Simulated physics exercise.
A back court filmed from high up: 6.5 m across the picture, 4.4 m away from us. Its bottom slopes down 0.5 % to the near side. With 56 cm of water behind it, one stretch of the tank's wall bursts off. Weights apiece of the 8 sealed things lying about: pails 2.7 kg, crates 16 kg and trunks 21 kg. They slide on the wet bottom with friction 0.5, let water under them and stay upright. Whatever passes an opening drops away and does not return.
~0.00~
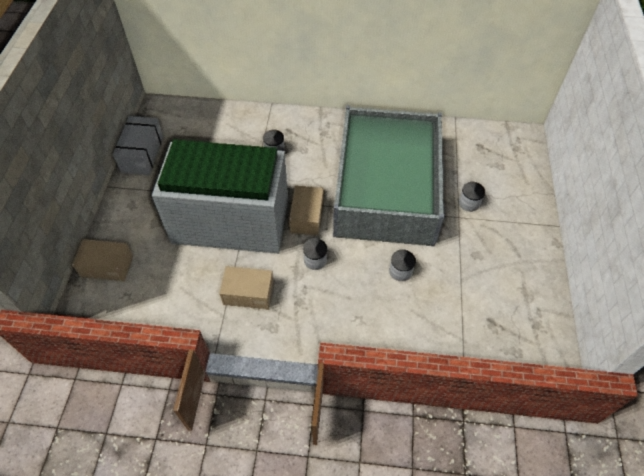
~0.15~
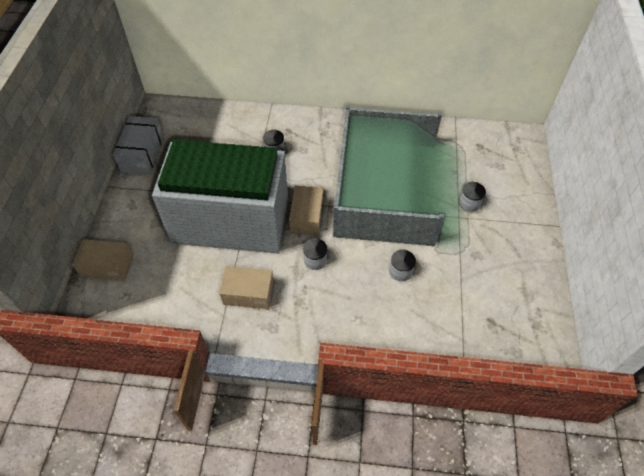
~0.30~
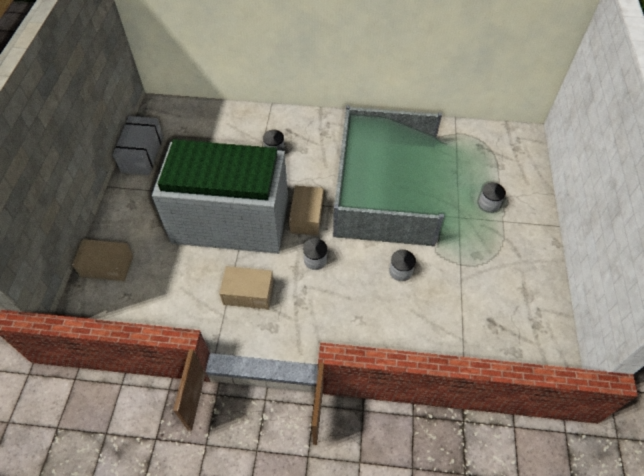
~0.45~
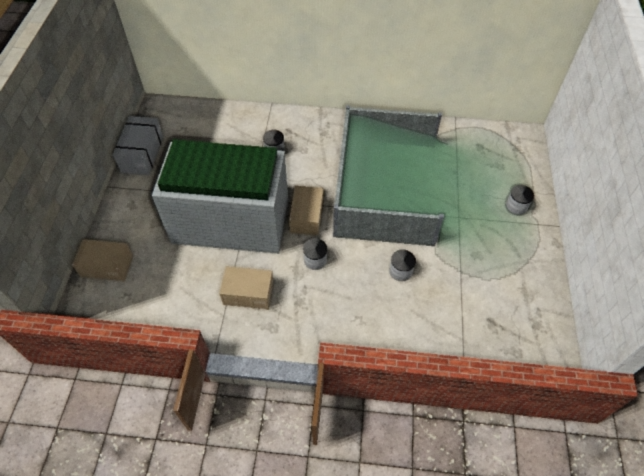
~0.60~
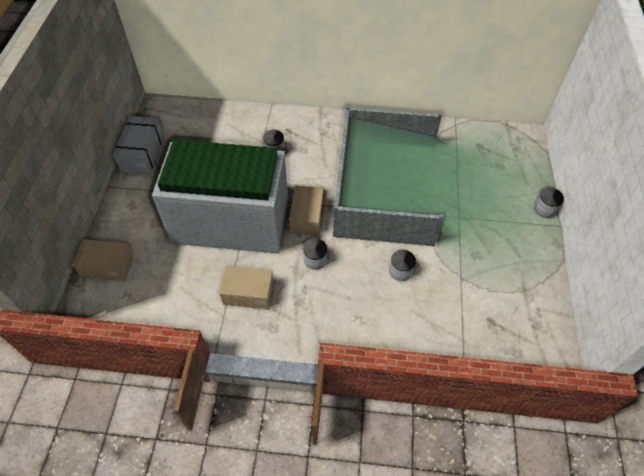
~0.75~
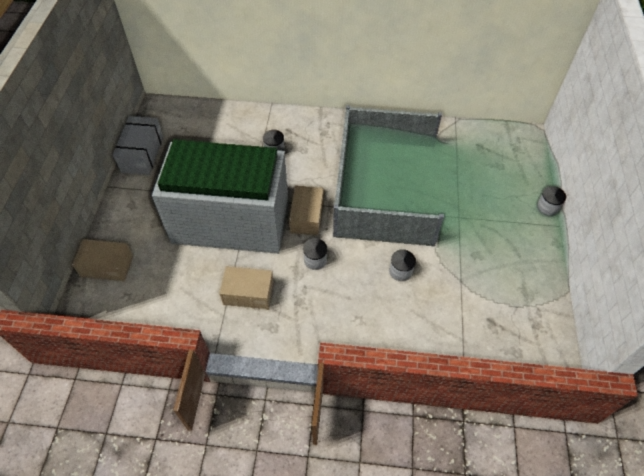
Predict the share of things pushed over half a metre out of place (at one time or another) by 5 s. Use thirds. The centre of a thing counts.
That comes to less than a third.
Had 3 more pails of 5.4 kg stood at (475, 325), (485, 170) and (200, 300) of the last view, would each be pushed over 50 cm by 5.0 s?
In that order: Over, more, short of it.
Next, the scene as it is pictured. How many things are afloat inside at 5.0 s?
2 of them.
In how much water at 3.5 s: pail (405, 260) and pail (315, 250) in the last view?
About 0 and 1 cm.
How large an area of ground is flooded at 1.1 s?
Roughly 8.5 m2.
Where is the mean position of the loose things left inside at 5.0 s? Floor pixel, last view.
At about (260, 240).
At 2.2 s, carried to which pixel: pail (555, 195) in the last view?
Near (529, 224).
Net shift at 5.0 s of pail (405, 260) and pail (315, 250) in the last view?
In turn: 0 cm, 40 cm.
After 1.1 s 1 of 8 are over 50 cm from their spots; 1 afloat.
After 2.2 s 1 of 8 are over 50 cm from their spots; 1 afloat.
After 3.5 s 1 of 8 are over 50 cm from their spots; 1 afloat.
After 5.0 s 1 of 8 are over 50 cm from their spots, and 1 have been at some point; 2 afloat.
